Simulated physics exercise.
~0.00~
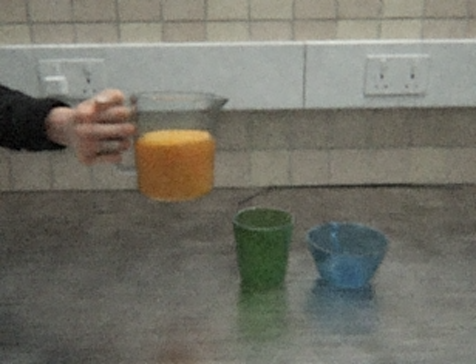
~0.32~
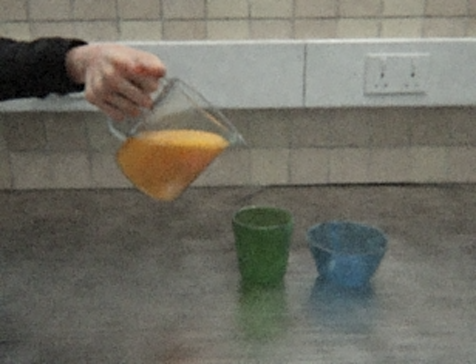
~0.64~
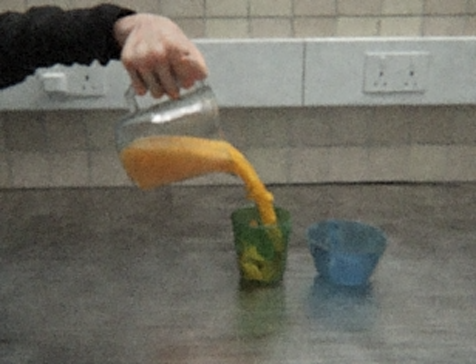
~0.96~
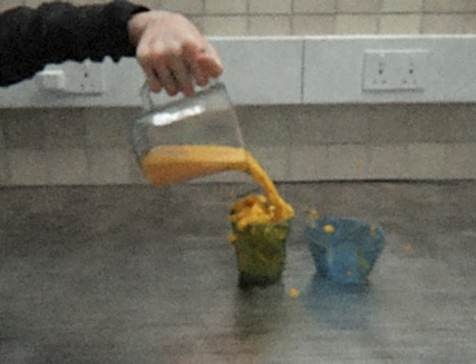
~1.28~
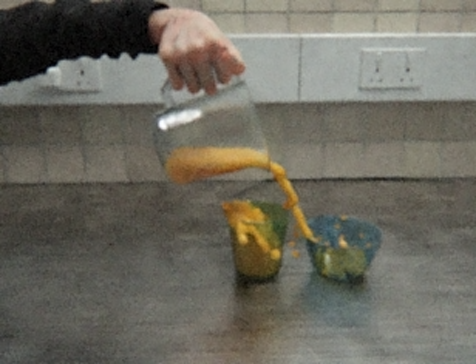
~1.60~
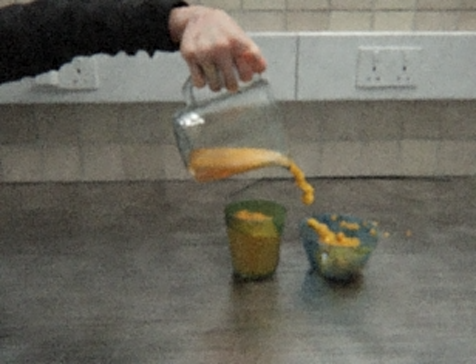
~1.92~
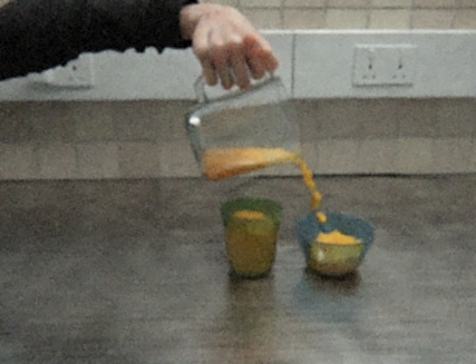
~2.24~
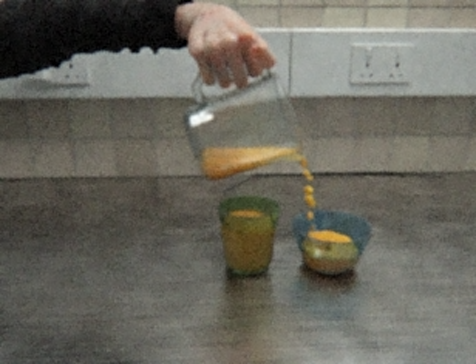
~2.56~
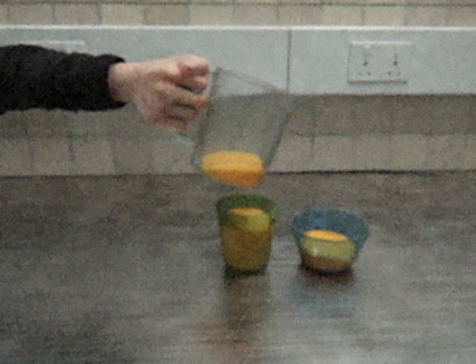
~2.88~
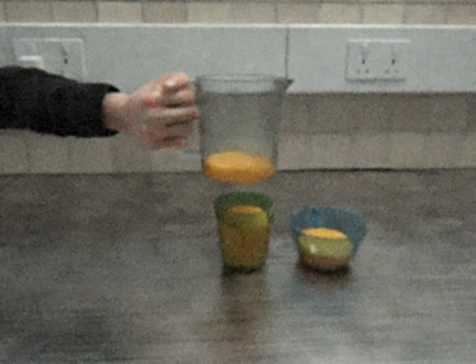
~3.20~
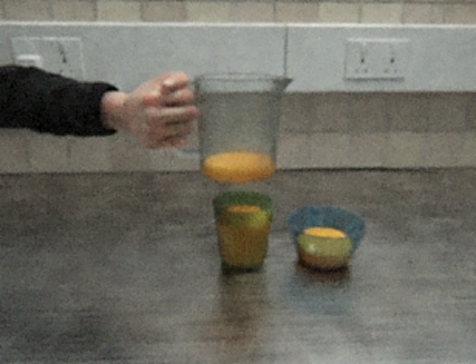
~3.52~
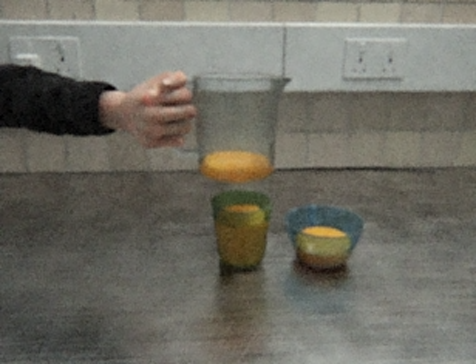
A hand pours orange juice from a jug into green and blue cups, leaving some.
